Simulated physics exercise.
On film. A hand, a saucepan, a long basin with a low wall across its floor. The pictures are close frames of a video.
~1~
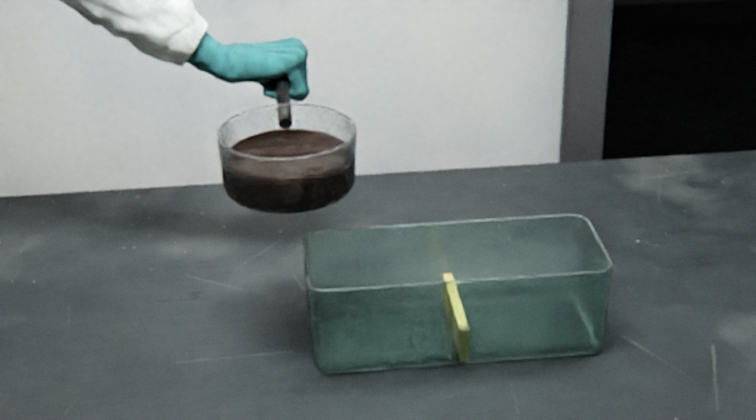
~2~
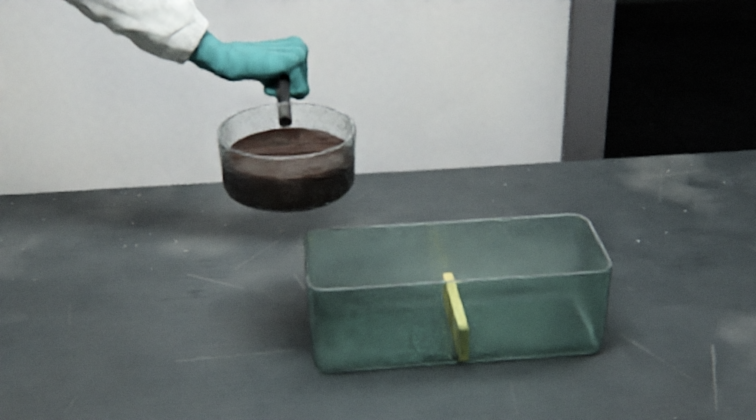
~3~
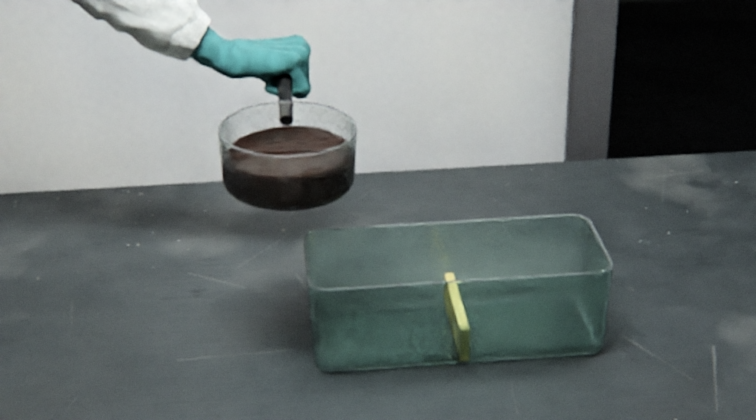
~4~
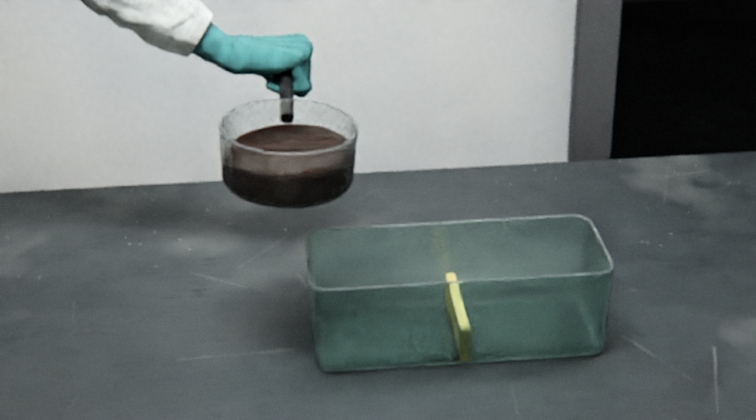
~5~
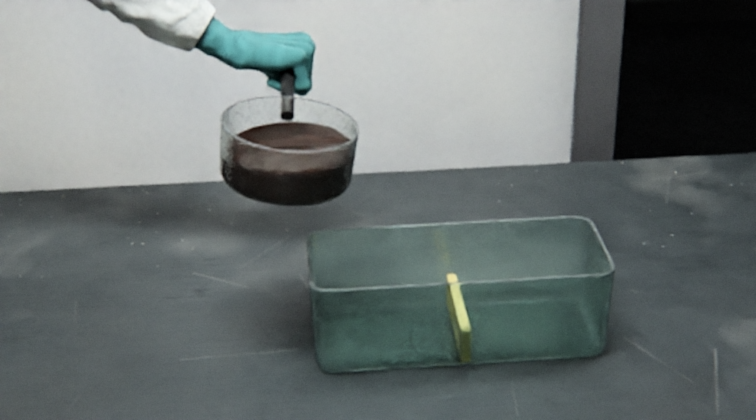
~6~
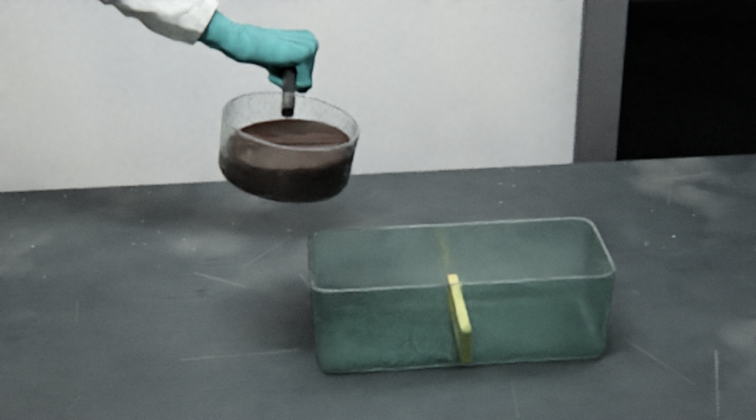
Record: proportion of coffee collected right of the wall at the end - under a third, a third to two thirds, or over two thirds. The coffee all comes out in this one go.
Proportion recorded: A third to two thirds.
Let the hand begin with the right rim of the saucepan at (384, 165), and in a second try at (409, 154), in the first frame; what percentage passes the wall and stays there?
First try: About 75 %; second try: About 95 %.
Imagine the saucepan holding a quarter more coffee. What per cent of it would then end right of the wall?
Roughly 50 in a hundred.
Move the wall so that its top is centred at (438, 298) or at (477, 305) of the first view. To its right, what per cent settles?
The first gives 75 %, the second 5 %.
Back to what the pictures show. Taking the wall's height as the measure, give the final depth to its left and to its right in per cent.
About 40 on the left and about 30 on the right.
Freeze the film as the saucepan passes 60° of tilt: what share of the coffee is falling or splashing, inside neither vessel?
That comes to near 30 percent.
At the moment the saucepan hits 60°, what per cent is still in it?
Roughly 70 percent.
A moment on, the saucepan is tipped part way and 69 per cent is still to pour, 2 is left of the wall and 0 right of it.
Next, the saucepan is tipped on its side and 14 per cent is still to pour, 29 is left of the wall and 34 right of it.
Then the saucepan is tipped right over and 1 per cent is still to pour, 53 is left of the wall and 42 right of it.
Later the saucepan is tipped right over and 0 per cent is still to pour, 56 is left of the wall and 42 right of it.
Finally, 56 per cent lies left of the wall, 42 right of it and 2 outside.
